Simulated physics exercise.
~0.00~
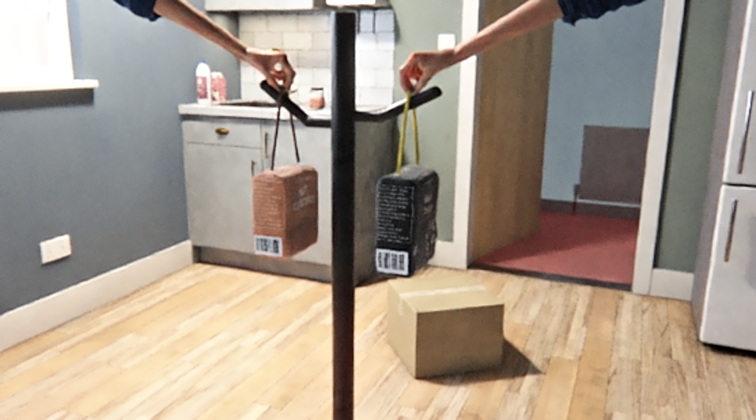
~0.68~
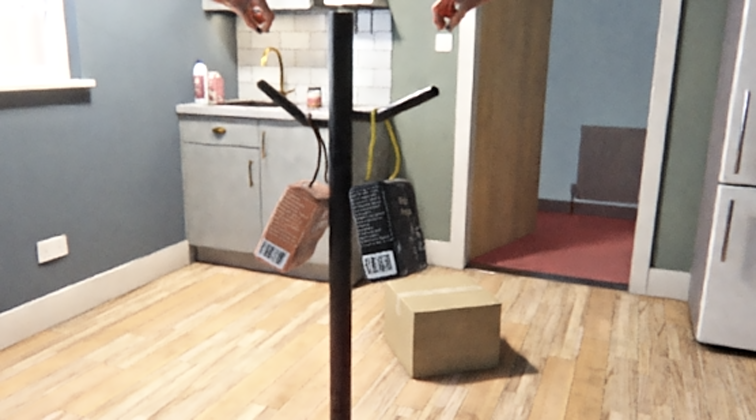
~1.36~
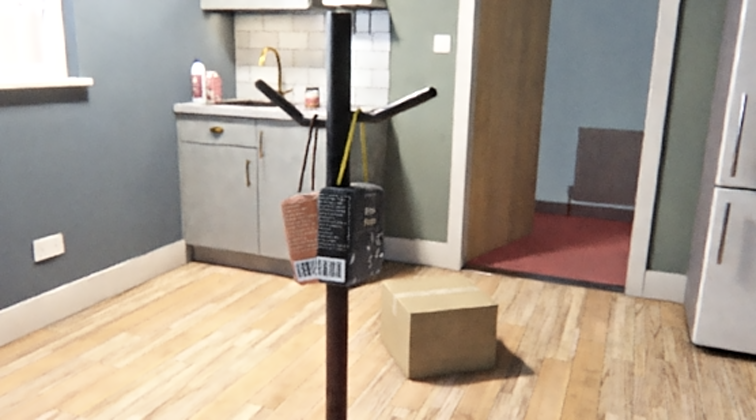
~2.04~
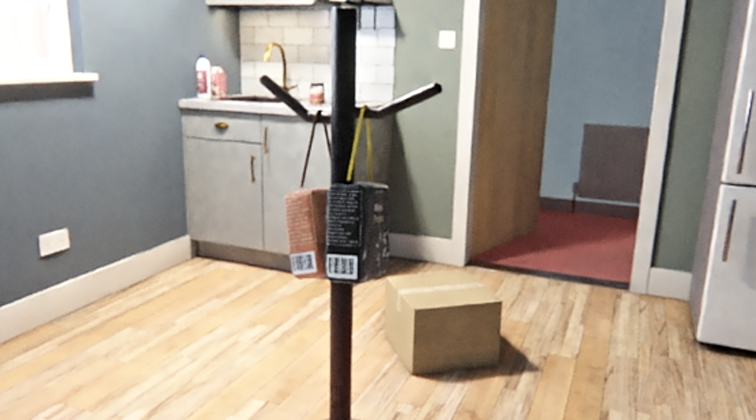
Two hands lower an orange sack and a black sack by their loops onto the left and right pegs of a dark post, in a kitchen seen from the front by a slightly swaying camera. Grey cabinets and a sink stand behind, with a cardboard box on the wooden floor and an open doorway to the right. The hands let go and draw back as both sacks slide inward and tilt. The black sack moves left across the post, partly covering the orange one. Both end up hanging close together beside the post, still held by their loops.
